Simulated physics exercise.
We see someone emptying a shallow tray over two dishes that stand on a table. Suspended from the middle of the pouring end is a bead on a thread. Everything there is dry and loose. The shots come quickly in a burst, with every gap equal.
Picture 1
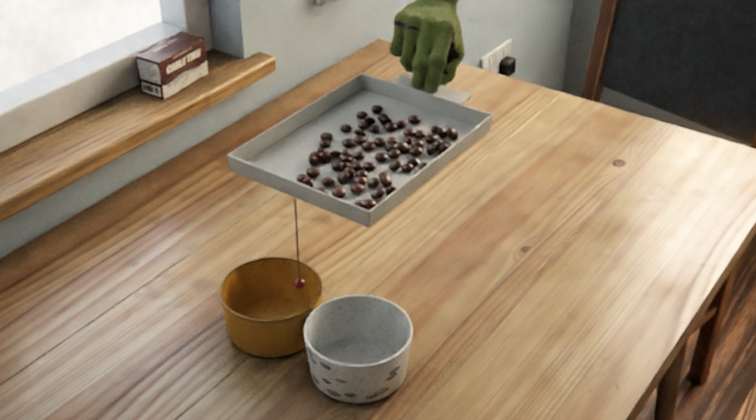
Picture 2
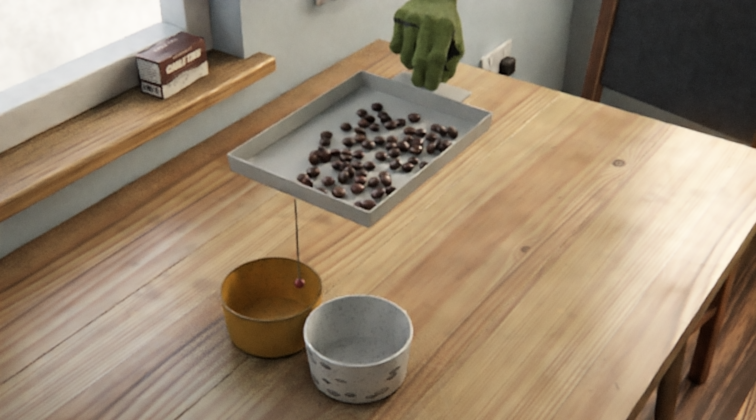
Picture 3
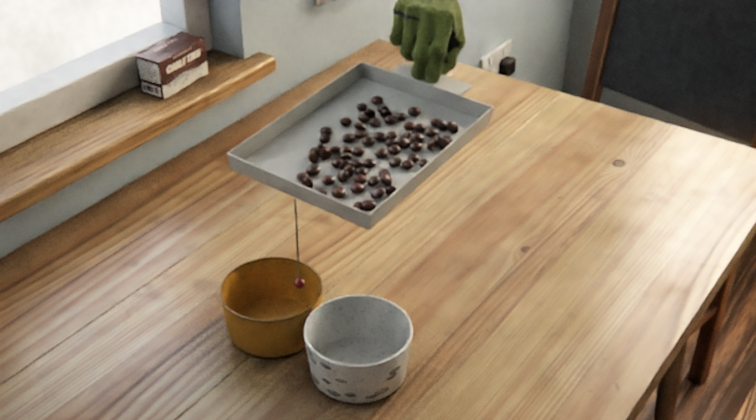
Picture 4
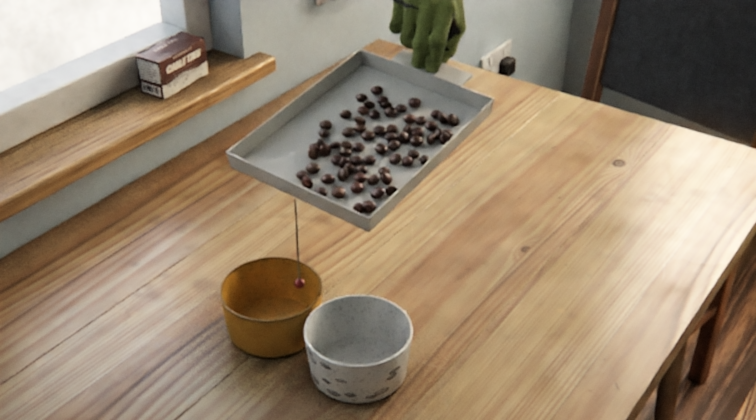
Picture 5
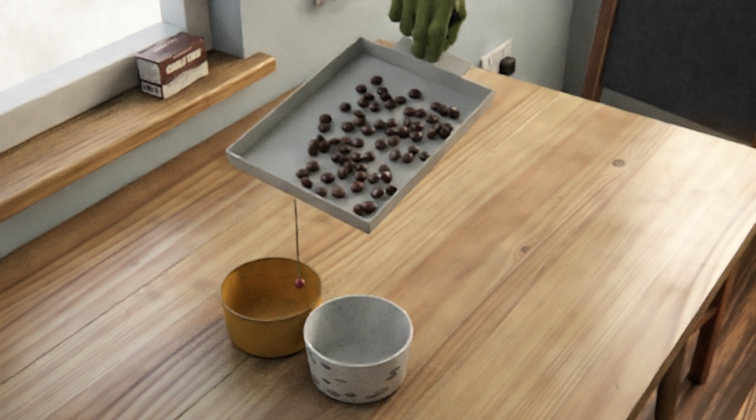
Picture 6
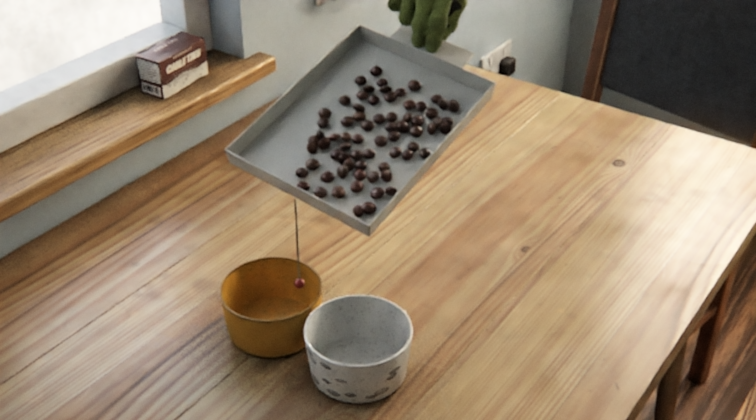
A shallow gray tray of chocolate drops, held by a green hand, started out level along its near edge, then tilted steadily steeper with its right corner lowest, above two dishes and a hanging bead.
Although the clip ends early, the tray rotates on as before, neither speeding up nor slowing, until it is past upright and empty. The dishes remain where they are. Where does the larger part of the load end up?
Winner: Right dish.
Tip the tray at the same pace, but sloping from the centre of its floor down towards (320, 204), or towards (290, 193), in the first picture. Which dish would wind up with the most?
Results - the dish on the right side first, the dish on the left side second.
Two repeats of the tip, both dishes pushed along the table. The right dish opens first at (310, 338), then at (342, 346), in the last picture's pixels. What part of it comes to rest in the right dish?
60 and 90 %.
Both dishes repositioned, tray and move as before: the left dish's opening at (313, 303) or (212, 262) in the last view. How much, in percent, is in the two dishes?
In order, about 70 and 10 in a hundred.
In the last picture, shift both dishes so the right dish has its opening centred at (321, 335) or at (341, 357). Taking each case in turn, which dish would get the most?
Place 1 - the dish at right; place 2 - the dish at right.
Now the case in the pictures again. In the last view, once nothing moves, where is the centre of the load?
About (357, 368).
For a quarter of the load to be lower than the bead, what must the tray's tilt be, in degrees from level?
The tilt then is about 105°.
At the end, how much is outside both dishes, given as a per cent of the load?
Share: Approx. 10 %.
Shortly afterwards, tray tipped steeply; the whole lot on the tray.
Next, tray tipped past a quarter turn; the bulk on the tray; only a few in the right dish; only a few outside both; a little in the air.
Some moments later, tray tipped past a quarter turn; all but a few in the right dish; a little outside both.
In the end, tray tipped past a quarter turn; all but a few in the right dish; none at all in the left dish; a little outside both.
